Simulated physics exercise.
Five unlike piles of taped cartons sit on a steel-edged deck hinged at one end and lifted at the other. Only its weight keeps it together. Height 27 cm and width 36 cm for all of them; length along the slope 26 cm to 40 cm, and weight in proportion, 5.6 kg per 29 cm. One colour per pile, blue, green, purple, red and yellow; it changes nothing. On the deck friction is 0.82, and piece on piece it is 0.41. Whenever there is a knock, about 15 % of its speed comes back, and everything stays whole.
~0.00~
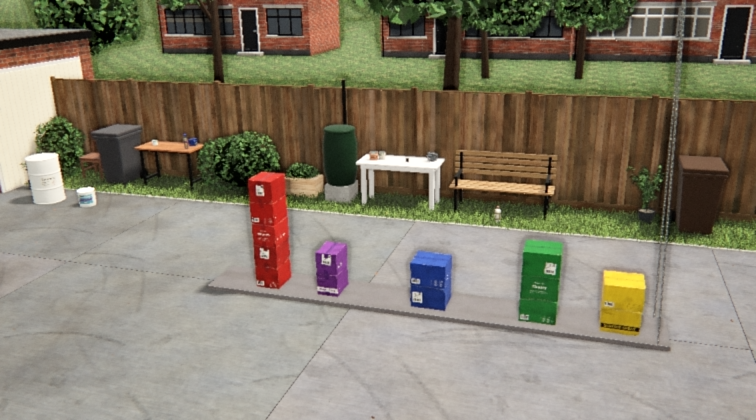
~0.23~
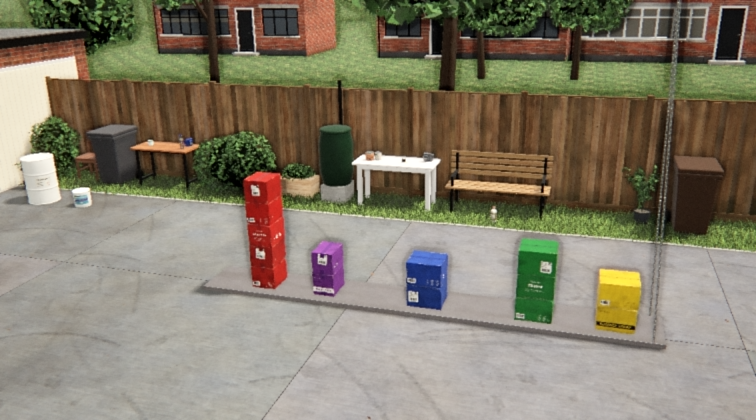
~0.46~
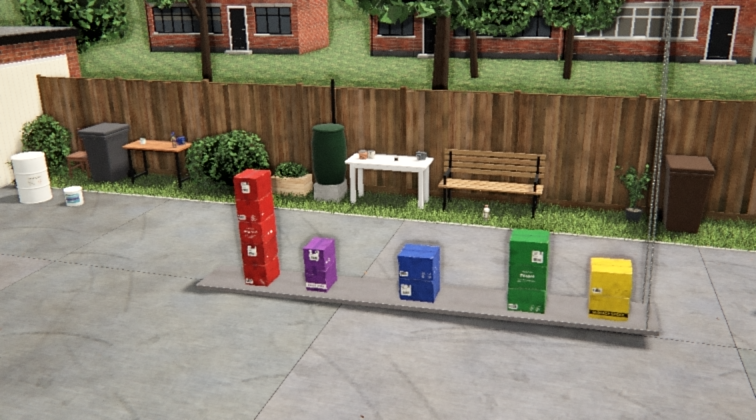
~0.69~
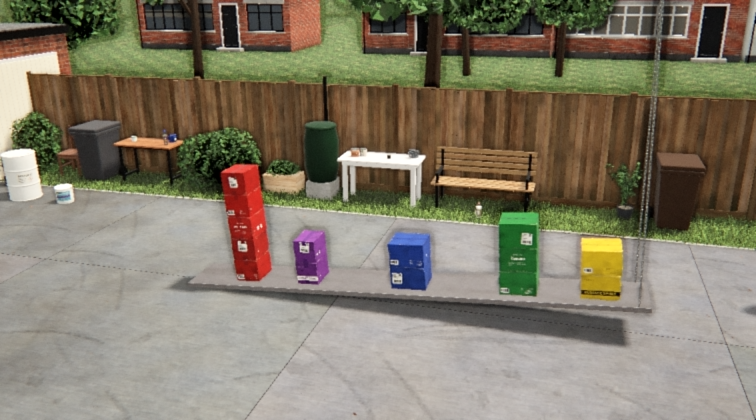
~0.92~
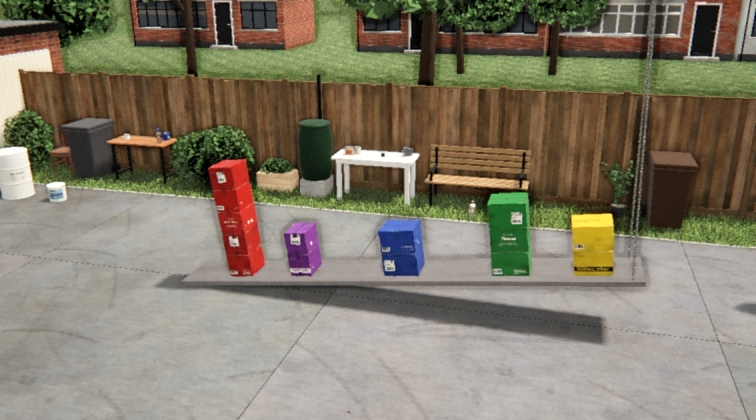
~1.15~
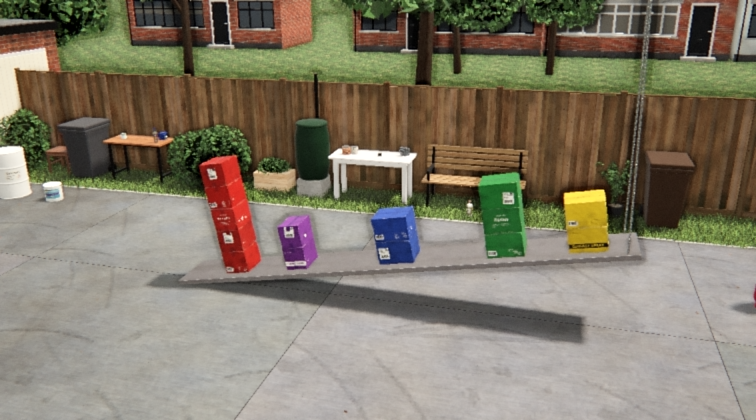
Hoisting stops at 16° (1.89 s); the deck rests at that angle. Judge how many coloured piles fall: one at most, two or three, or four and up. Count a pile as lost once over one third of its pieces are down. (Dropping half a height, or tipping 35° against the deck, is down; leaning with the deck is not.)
One at most.
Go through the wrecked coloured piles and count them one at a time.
Count: 1.
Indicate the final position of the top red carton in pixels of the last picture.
In the last picture it sits at roughly (130, 257).
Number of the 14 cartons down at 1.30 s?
0.
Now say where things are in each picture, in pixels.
In the first frame (pixels give the middle of a visible side; the camera pans a little; leans and shifts are taken against what carries them), middle of the deck's edge (415, 315) slope 0°; top blue carton (427, 276); top red carton (260, 192); none has stirred.
Middle of the deck's edge (411, 315) slope 0°; top red carton (255, 192), in the second frame.
Middle of the deck's edge (404, 308) slope 2°; top purple carton (314, 260), in the third frame.
Middle of the deck's edge (396, 296) slope 4°; top purple carton (304, 252), in the fourth frame.
Middle of the deck's edge (389, 284) slope 7°; top purple carton (296, 244), in the fifth frame.
Middle of the deck's edge (384, 272) slope 10°; top purple carton (290, 237); top red carton (213, 176); none has stirred, in the sixth frame.
After 1.30 s, slope 12°; none of the 14 cartons down.
After 1.74 s, slope 16°; none of the 14 cartons down, 3 disturbed; top red carton 59 mm from its place.
After 2.46 s, slope 16°; 5 of the 14 cartons down; top red carton 56° from how it stood, 45 cm lower.
In the end (3.2 s), slope 16°; 5 of the 14 cartons down; top red carton on its side; top purple carton unmoved. Wrecked, red. From the last view, middles, top red carton near (131, 257), top purple carton near (289, 219).
